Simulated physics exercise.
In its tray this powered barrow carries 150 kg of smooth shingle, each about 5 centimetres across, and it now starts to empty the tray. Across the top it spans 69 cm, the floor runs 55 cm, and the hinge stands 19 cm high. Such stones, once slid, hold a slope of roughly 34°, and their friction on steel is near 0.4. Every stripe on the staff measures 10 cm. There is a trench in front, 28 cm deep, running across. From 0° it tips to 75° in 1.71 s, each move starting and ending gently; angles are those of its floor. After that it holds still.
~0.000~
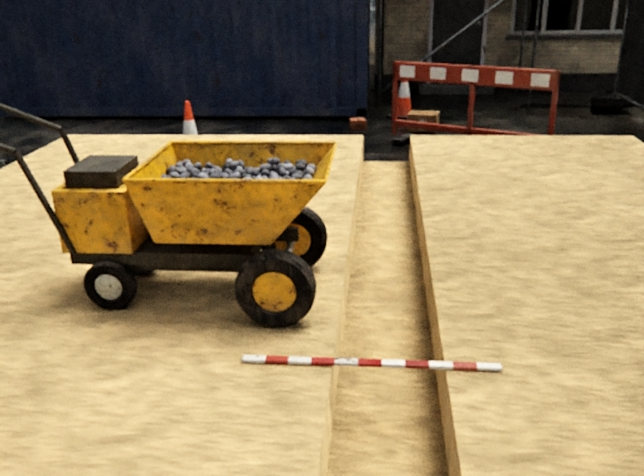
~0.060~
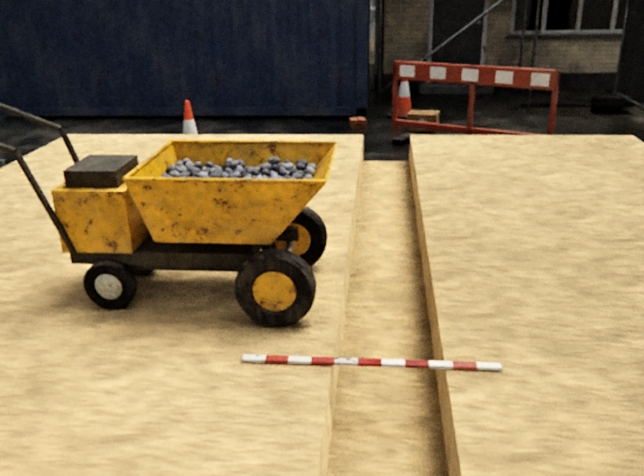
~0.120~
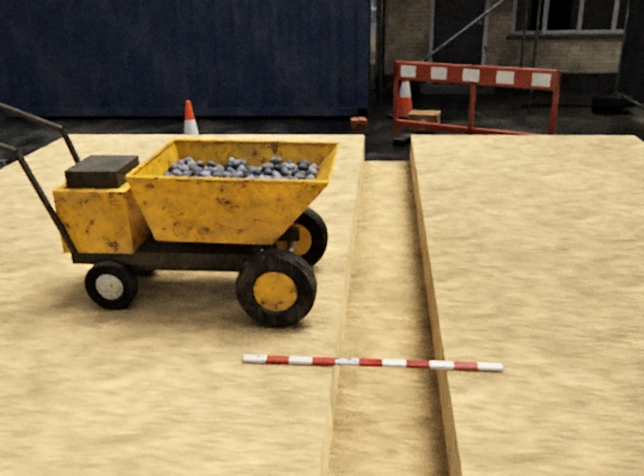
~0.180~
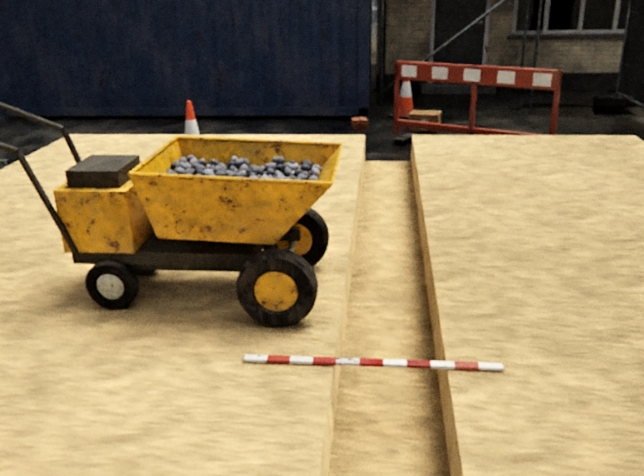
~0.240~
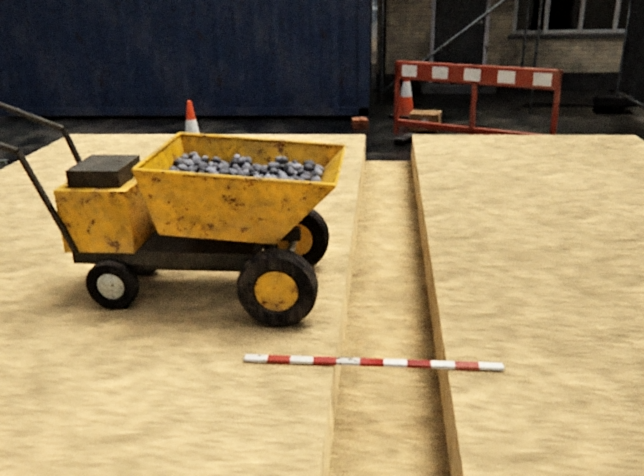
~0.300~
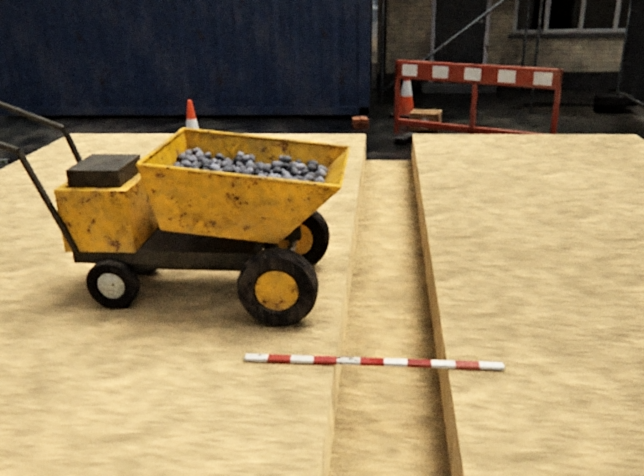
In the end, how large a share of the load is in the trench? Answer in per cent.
A share of roughly 64 %.
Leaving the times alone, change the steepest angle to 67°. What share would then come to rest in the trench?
In that case some 60 per cent.
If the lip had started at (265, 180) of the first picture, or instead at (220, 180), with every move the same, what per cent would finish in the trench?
First place roughly 100%, second roughly 75%.
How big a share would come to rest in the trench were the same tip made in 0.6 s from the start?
Close to 45 percent, then.
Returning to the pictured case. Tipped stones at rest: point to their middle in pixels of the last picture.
Centre estimate: Around (423, 327).
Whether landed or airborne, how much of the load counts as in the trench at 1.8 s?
Approx. 40 % of the load.
After 1.3 s the floor is at 63°; 99 % in the tray, 1 % in the trench; the foremost stones are at (420, 266).
After 1.8 s the floor is at 75°; 30 % in the tray, 38 % in the trench, 31 % past the trench; the foremost stones are at (566, 304).
After 2.2 s the floor is at 75°; 6 % in the tray, 57 % in the trench, 37 % past the trench; the foremost stones are at (636, 307).
After 4.1 s the floor is at 75°; 0 % in the tray, 64 % in the trench, 36 % past the trench; the foremost stones are past the picture's edge.
